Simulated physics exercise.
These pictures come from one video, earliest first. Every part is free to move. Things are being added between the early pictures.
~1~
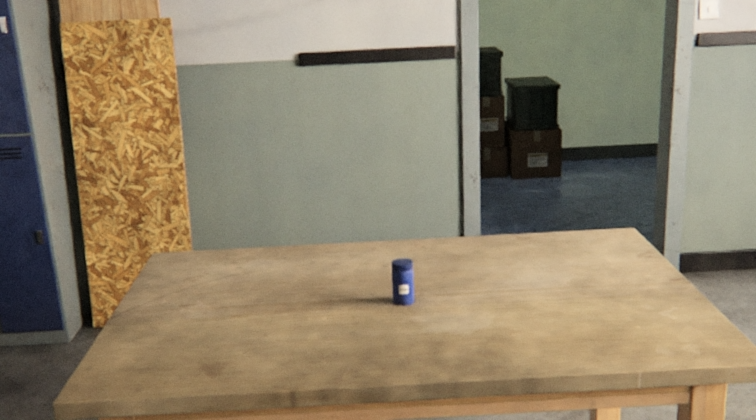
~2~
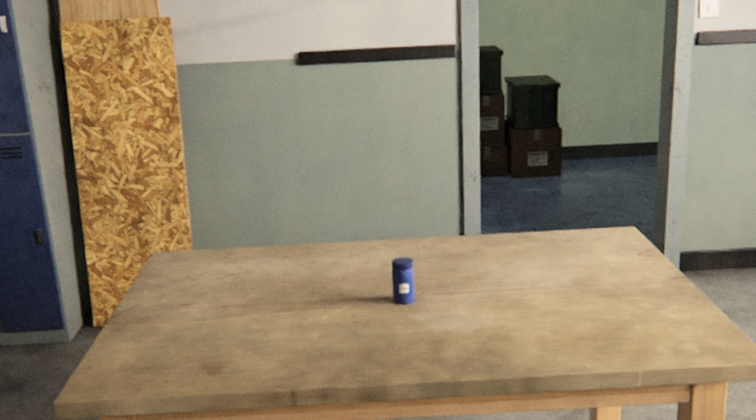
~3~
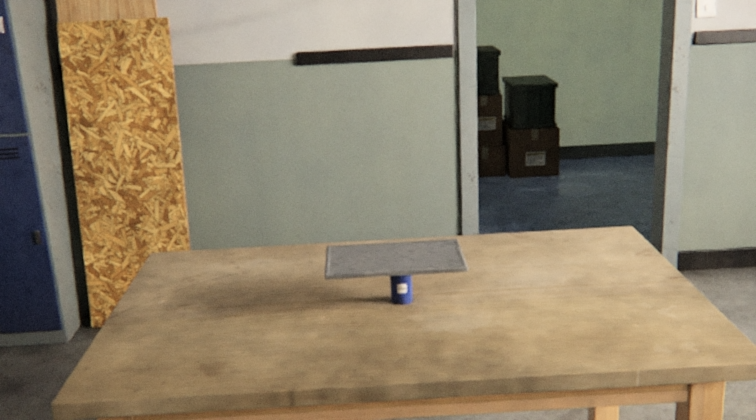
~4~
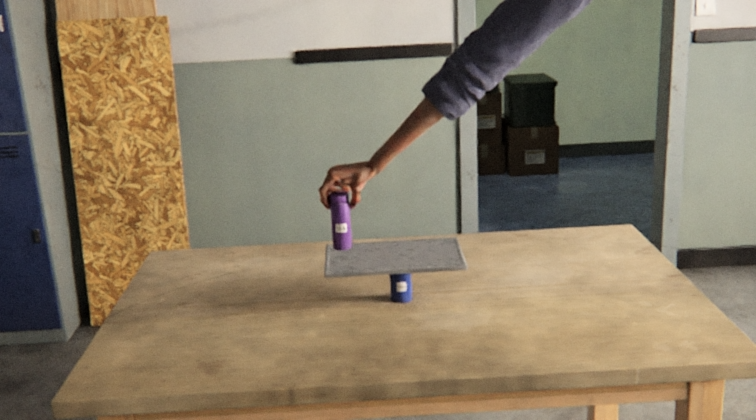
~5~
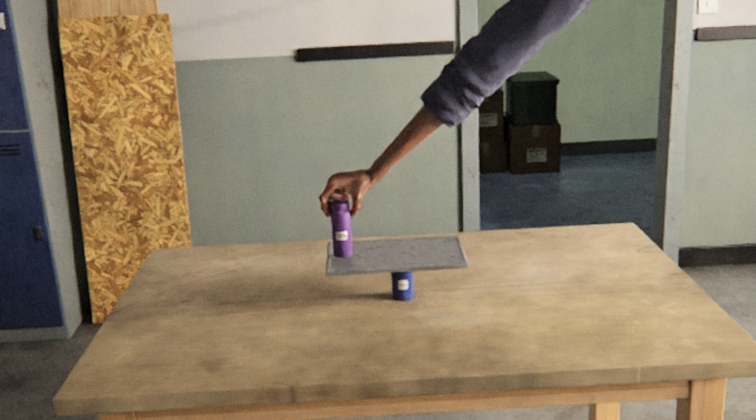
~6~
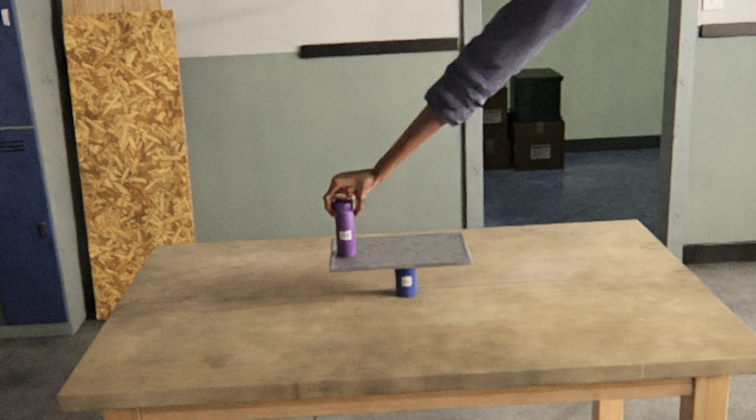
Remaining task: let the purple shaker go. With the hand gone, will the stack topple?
Pretty clearly, it isn't secure there.
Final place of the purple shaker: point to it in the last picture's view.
Around (274, 295).
Then, 0.30 s past the last view, purple shaker now fallen; grey lid rocked 40° from its first pose.
Then, 0.40 s past the last view, grey lid rocked 40° from its first pose.
Then, 0.60 s past the last view, grey lid now fallen; blue shaker displaced about its own width.
Finally, fallen, purple shaker and grey lid; moved from the start, blue shaker. Final places as the last picture's camera would see them, purple shaker near (274, 295). The stack comes apart.
